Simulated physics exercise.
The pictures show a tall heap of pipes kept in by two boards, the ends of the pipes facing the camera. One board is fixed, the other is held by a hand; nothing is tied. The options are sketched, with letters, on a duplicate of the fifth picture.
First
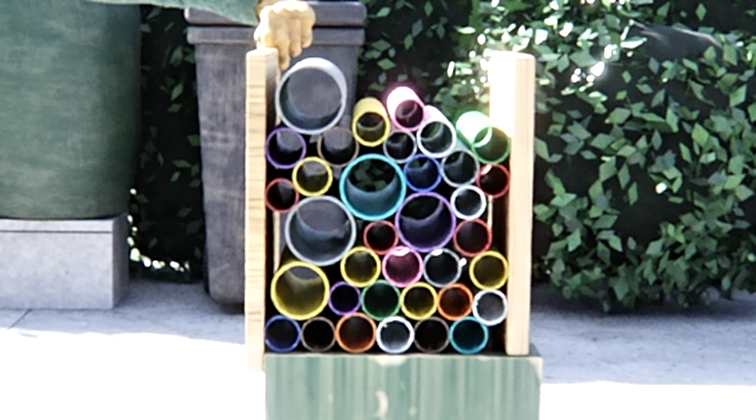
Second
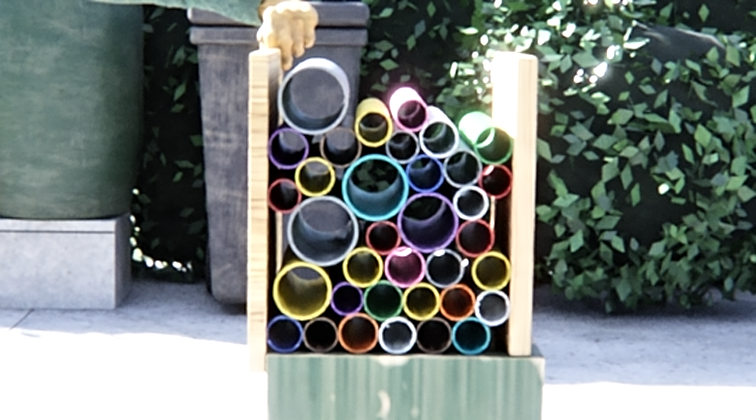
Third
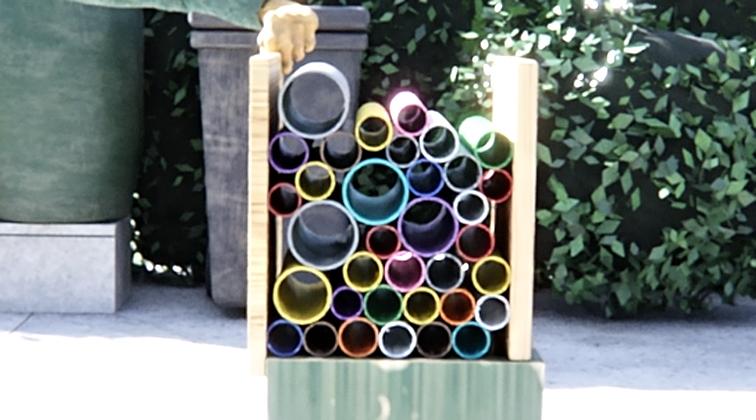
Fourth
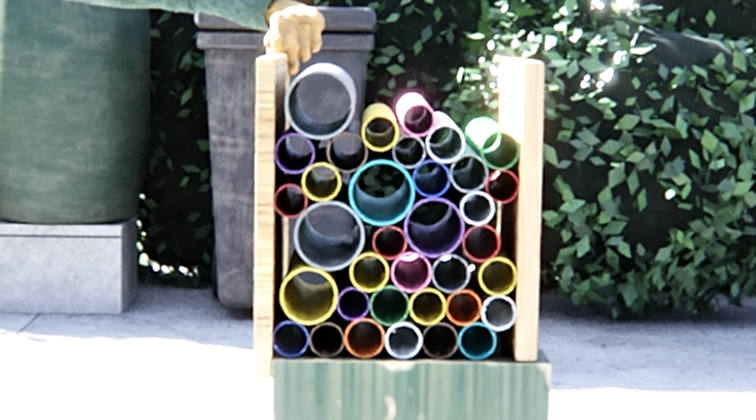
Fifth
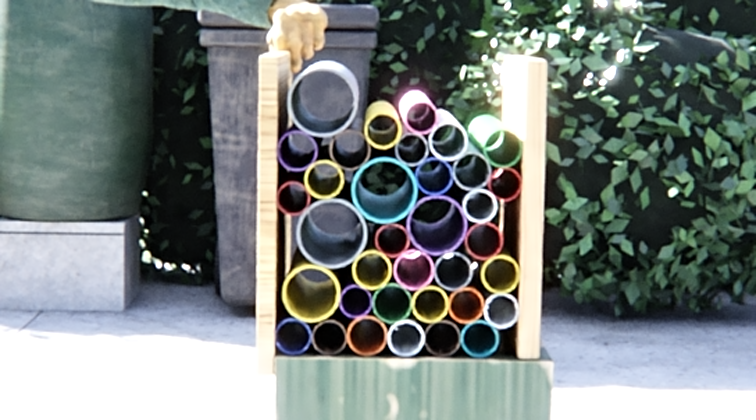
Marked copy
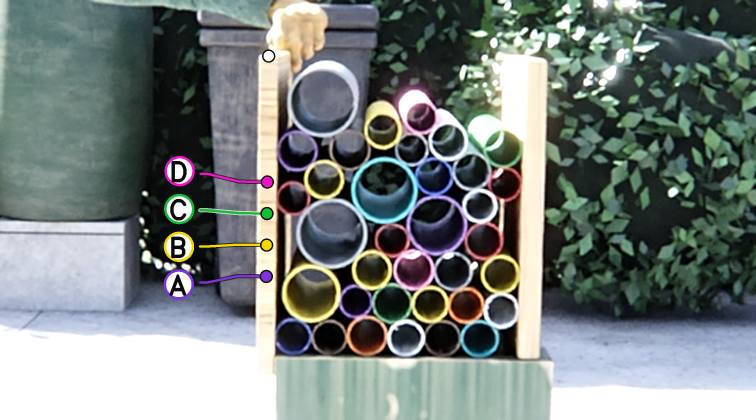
A stack of colourful pipes shifts very slightly right between two boards, one held by a hand.
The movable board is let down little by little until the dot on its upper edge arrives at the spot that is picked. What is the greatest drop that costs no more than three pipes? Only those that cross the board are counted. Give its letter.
The answer is mark C.
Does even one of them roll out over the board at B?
Yes, at B.
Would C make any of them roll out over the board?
At C: Yes.
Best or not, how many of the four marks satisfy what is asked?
Two of the four.
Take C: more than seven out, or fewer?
At C, fewer than seven.
On the marked copy, A at (266, 276); B at (267, 245); C at (267, 214); D at (267, 182); the white dot at (269, 56).
Taking C. A third of the way, top of the board (277, 126).
Two thirds of the way, top of the board (277, 204).
When it is over, top of the board (276, 213), two out over the board.
As for the rest, A more than three out over the board; B more than three out over the board; D none out over the board.
